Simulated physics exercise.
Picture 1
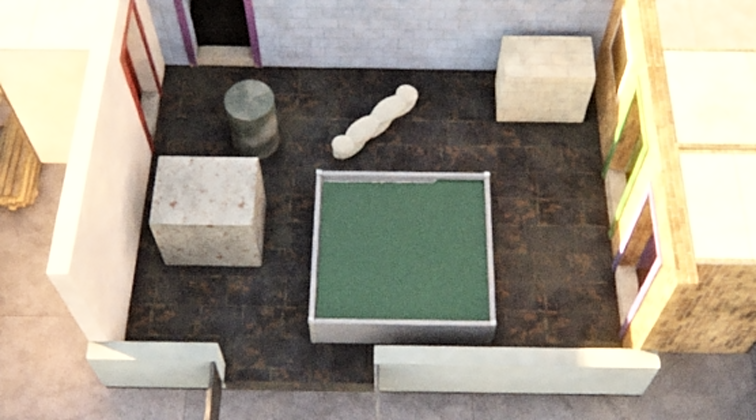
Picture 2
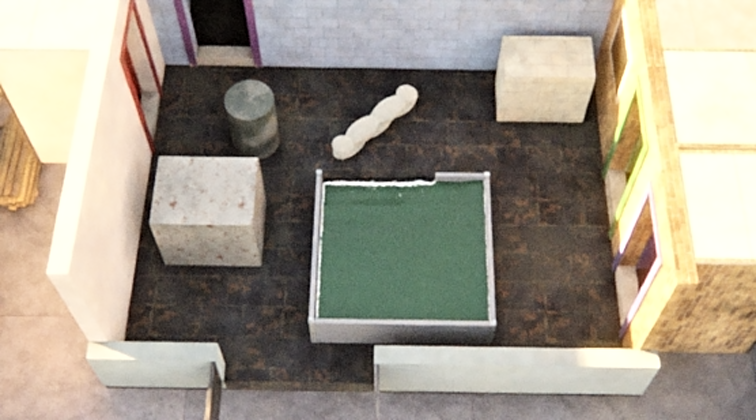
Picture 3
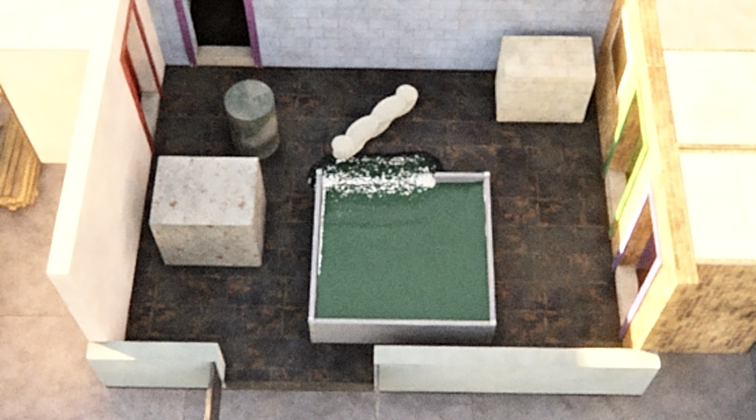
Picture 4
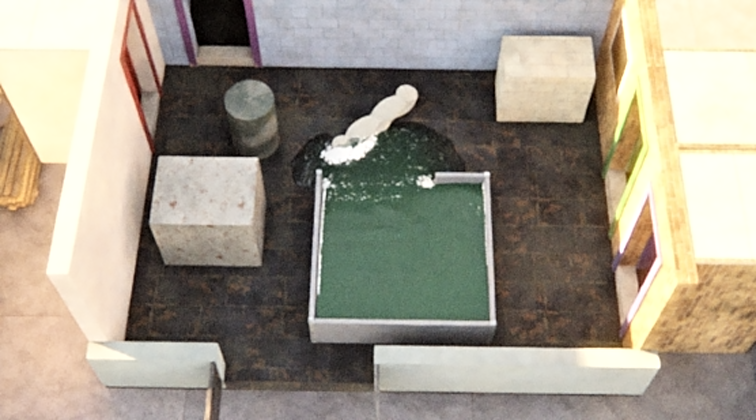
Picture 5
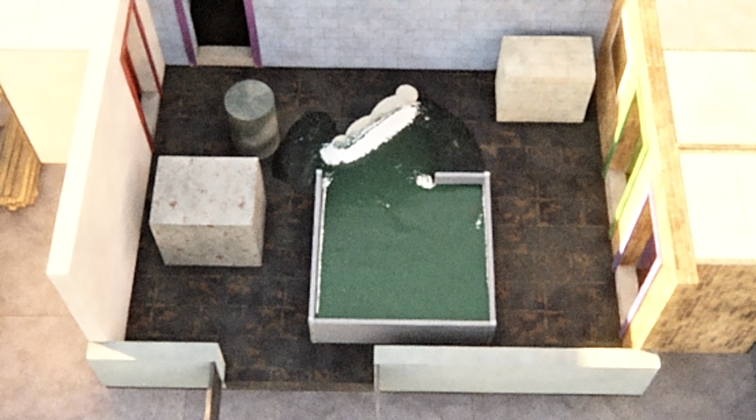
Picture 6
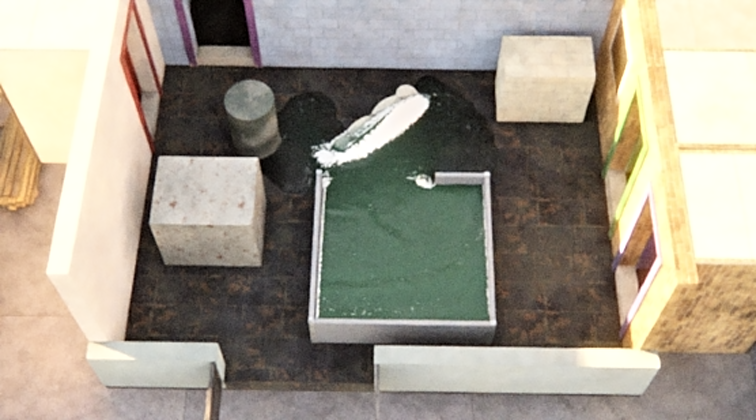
At first, a square tank of green water sits whole and still in a walled yard, near blocks, a cylinder and a twisted pale object. Then its far side opens and water pours out, foaming white against the twisted object, and spreads around it across the dark floor toward the back wall.
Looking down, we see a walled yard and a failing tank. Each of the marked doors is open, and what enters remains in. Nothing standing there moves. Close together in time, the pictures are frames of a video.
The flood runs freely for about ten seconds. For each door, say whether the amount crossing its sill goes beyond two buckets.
Outcome: Blue door: No more than two buckets; green door: No more than two buckets; purple door: No more than two buckets; red door: No more than two buckets.
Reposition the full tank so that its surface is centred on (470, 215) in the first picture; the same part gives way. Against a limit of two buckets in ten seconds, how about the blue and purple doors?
Note: Blue door falls short; purple door falls short.
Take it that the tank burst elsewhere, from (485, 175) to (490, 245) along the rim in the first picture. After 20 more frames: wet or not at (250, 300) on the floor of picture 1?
Answer: Free of water.
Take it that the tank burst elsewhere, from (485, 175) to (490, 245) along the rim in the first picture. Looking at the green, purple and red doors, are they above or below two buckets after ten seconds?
Going through them, the green one clears the cutoff, the purple one falls below the cutoff, the red one falls below the cutoff.
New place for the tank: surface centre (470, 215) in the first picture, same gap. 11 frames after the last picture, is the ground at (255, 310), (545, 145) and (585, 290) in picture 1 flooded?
Readings in order: No flood; flood; no flood.
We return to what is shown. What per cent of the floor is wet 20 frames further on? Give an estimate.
That comes to about 60 per cent.
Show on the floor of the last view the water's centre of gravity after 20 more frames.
At roughly (396, 185).
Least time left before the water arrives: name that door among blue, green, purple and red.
The door marked purple.
A moment on, water covers 30 % of the floor; the blue door not reached, the green door not reached, the purple door not reached, the red door not reached.
Next, water covers 40 % of the floor; the blue door not reached, the green door not reached, the purple door wet at the sill, nothing in, the red door not reached.
Then, water covers 60 % of the floor; the blue door wet at the sill, nothing in, the green door wet at the sill, nothing in, the purple door wet at the sill, nothing in, the red door wet at the sill, nothing in.
Later, water covers 85 % of the floor; the blue door wet at the sill, nothing in, the green door wet at the sill, nothing in, the purple door wet at the sill, nothing in, the red door under two buckets in.
In the end, water covers 95 % of the floor; the blue door wet at the sill, nothing in, the green door wet at the sill, nothing in, the purple door wet at the sill, nothing in, the red door under two buckets in.
